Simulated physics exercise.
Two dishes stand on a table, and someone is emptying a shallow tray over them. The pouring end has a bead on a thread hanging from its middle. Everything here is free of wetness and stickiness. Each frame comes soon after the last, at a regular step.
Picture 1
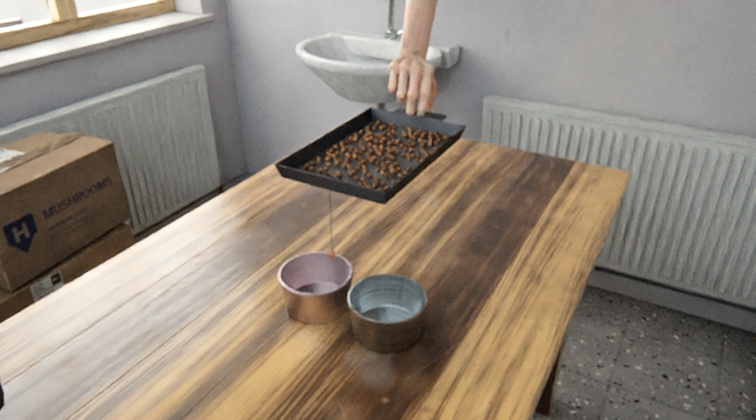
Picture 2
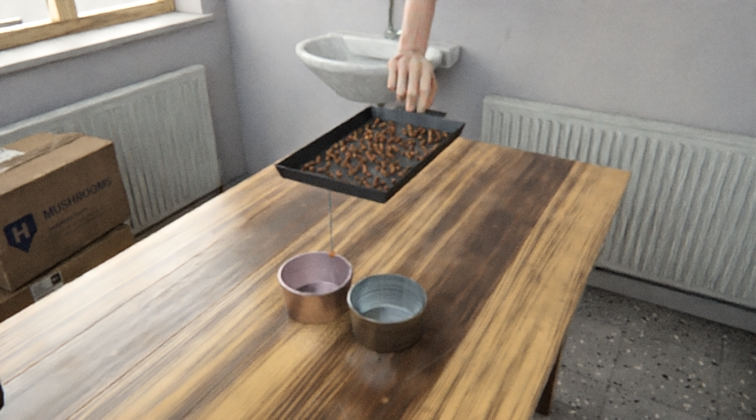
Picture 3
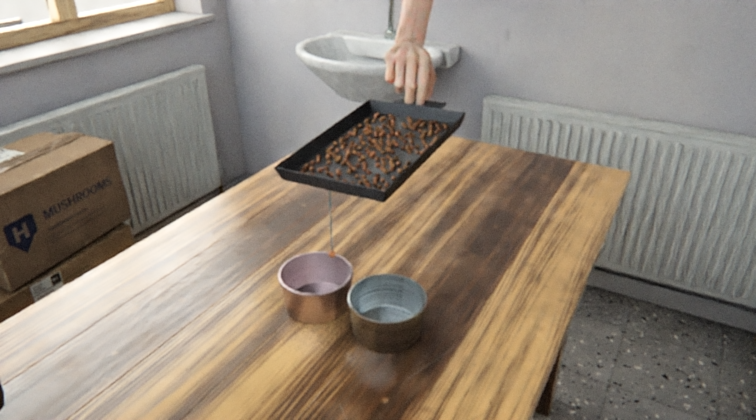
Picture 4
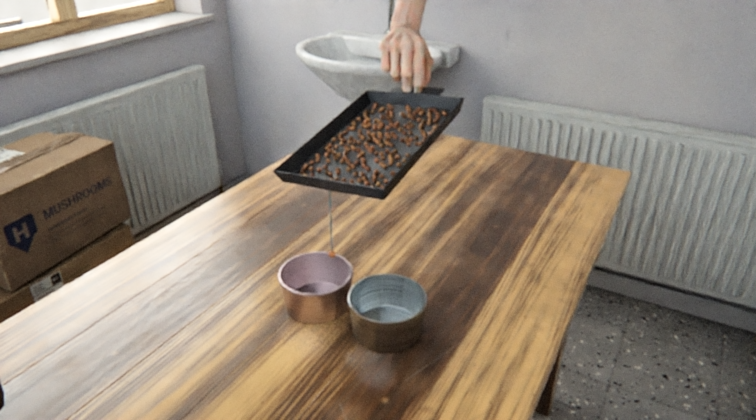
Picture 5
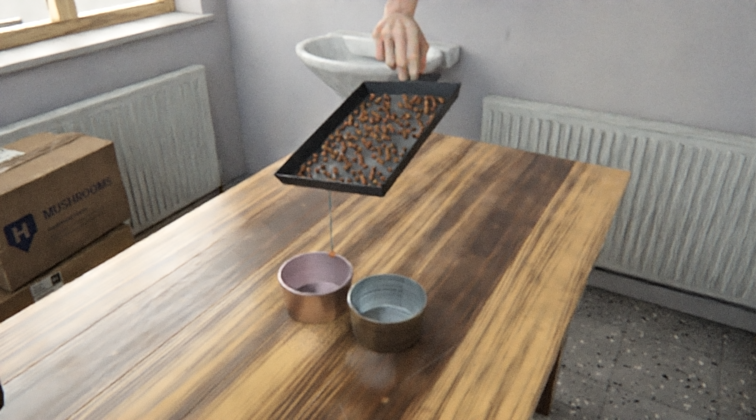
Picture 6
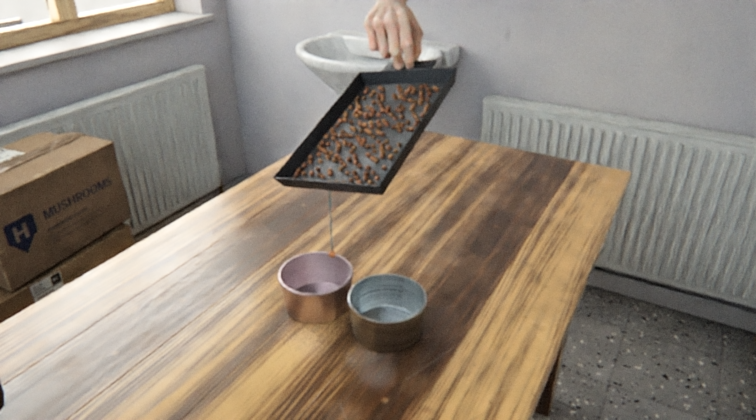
At a wooden table near a sink, a hand held a dark tray of small brown pieces above two round dishes, then gradually raised its far end, and the pieces began shifting.
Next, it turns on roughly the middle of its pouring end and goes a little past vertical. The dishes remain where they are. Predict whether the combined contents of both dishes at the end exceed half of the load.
The combined contents fall short of half.
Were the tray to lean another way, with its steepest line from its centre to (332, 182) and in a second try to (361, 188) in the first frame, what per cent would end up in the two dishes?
Case one 50 %; case two 90 %.
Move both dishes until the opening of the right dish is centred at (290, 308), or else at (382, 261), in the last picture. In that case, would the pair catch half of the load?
Shy of half, then shy of half.
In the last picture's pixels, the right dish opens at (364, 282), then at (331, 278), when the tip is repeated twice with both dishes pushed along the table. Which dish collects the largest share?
Well, first the left-hand one, then the left-hand one.
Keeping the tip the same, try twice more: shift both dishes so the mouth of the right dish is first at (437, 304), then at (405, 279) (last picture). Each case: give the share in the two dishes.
The first try yields 0% and the second yields 0%.
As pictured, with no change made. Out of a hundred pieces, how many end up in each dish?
Around 0 in a hundred in the left dish and around 0 in a hundred in the right dish.
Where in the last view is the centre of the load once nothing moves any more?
The centre comes to rest near (250, 288).
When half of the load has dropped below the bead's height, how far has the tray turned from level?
Roughly 85 degrees from level.
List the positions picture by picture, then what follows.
The first frame shows corners of the pouring end near (281, 163) and (384, 190), level; middle of the load near (377, 152), cereal balls; left dish near (296, 304); right dish near (369, 332); bead on its thread near (332, 254).
The second frame shows corners of the pouring end near (281, 164) and (384, 189), level; middle of the load near (377, 150).
The third frame shows corners of the pouring end near (280, 166) and (383, 188), tipped barely, lowest at the left corner; middle of the load near (377, 146).
The fourth frame shows corners of the pouring end near (279, 169) and (381, 186), tipped a little, lowest at the left corner; middle of the load near (375, 140).
The fifth frame shows corners of the pouring end near (279, 172) and (379, 184), tipped clearly, lowest at the left corner; middle of the load near (372, 134).
The sixth frame shows corners of the pouring end near (279, 175) and (377, 182), tipped clearly, lowest at the left corner; middle of the load near (367, 130), the whole lot on the move; left dish near (296, 304); right dish near (369, 332).
Shortly afterwards, tray tipped steeply; near two thirds on the tray; only a few in the left dish; a little outside both; near a quarter in the air.
Next, tray tipped past a quarter turn; only a few on the tray; only a few in the left dish; all but a few outside both; only a few in the air.
Some moments later, tray tipped past a quarter turn; only a few in the left dish; all but a few outside both.
In the end, tray tipped past a quarter turn; none at all in the right dish; only a few in the left dish; all but a few outside both.
